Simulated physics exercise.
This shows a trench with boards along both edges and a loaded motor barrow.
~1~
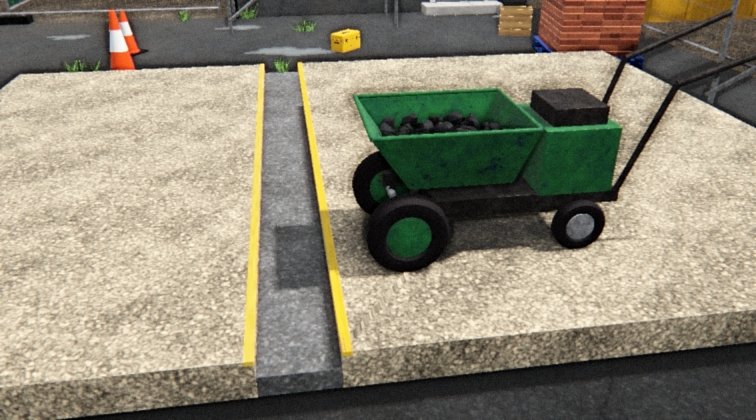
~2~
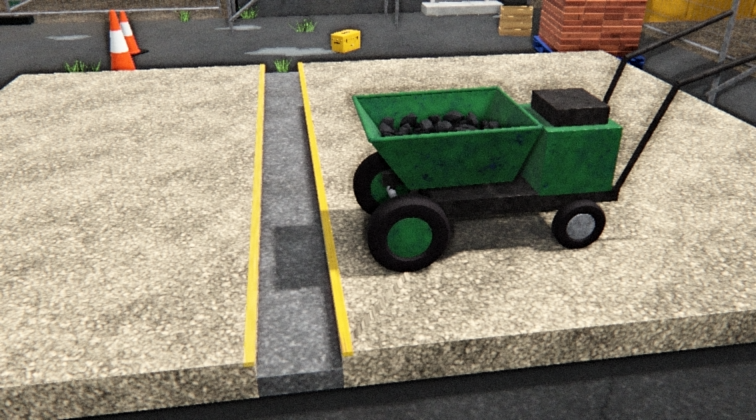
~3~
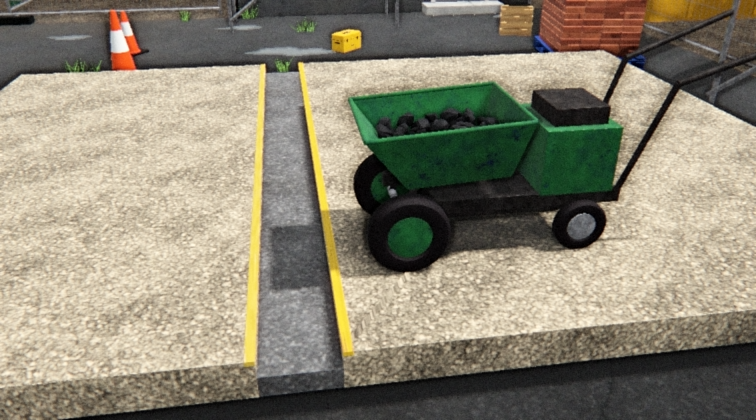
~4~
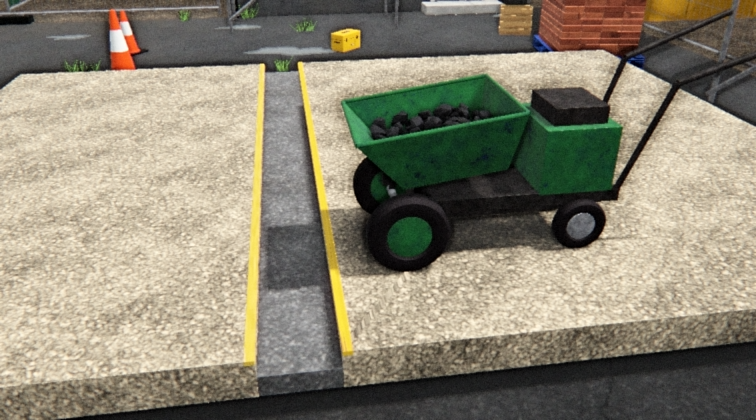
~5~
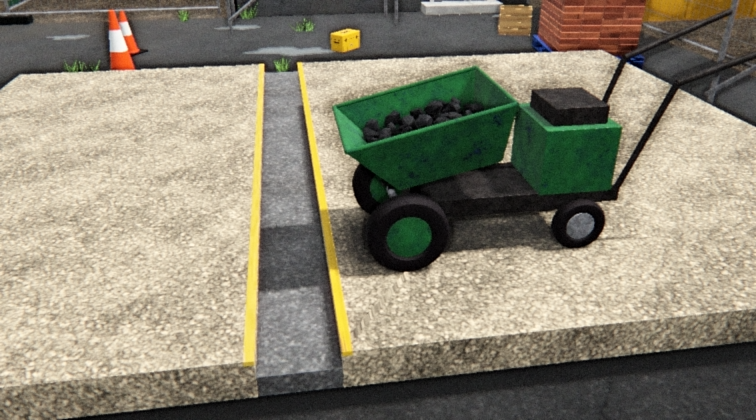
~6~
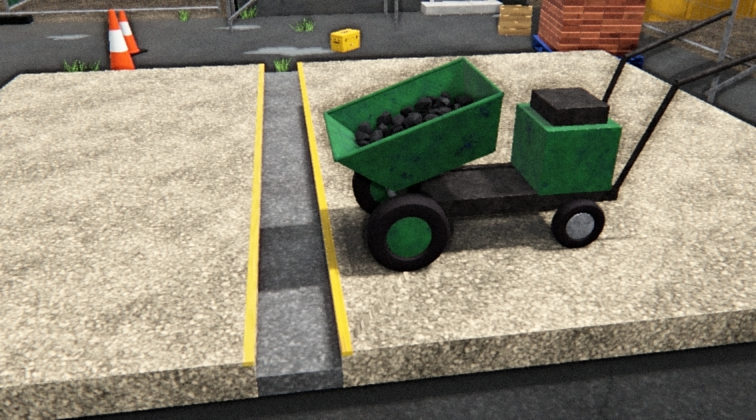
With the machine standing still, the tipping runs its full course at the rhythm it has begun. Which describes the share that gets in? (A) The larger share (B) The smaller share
Option A: The larger share.
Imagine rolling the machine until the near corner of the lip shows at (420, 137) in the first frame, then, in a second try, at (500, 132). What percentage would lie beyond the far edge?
In order, close to 0 and 0 in a hundred.
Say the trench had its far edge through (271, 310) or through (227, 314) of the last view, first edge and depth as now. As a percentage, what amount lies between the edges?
Roughly 50 percent first and 90 percent second.
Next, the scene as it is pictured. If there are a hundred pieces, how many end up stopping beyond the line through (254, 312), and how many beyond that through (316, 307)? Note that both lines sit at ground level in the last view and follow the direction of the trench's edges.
I reckon some 30 per cent and some 100 per cent.
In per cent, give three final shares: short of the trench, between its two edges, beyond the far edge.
Roughly, short 0 per cent, between 75 per cent and beyond 25 per cent.
Shortly afterwards, skip tipped steeply; the whole lot in the skip.
Next, skip tipped right over; all but a few in the skip; a little in or heaped over the trench; only a few falling.
Some moments later, skip tipped right over; near a quarter in the skip; near two thirds in or heaped over the trench; near a quarter beyond it.
In the end, skip tipped right over; the bulk in or heaped over the trench; near a quarter beyond it.
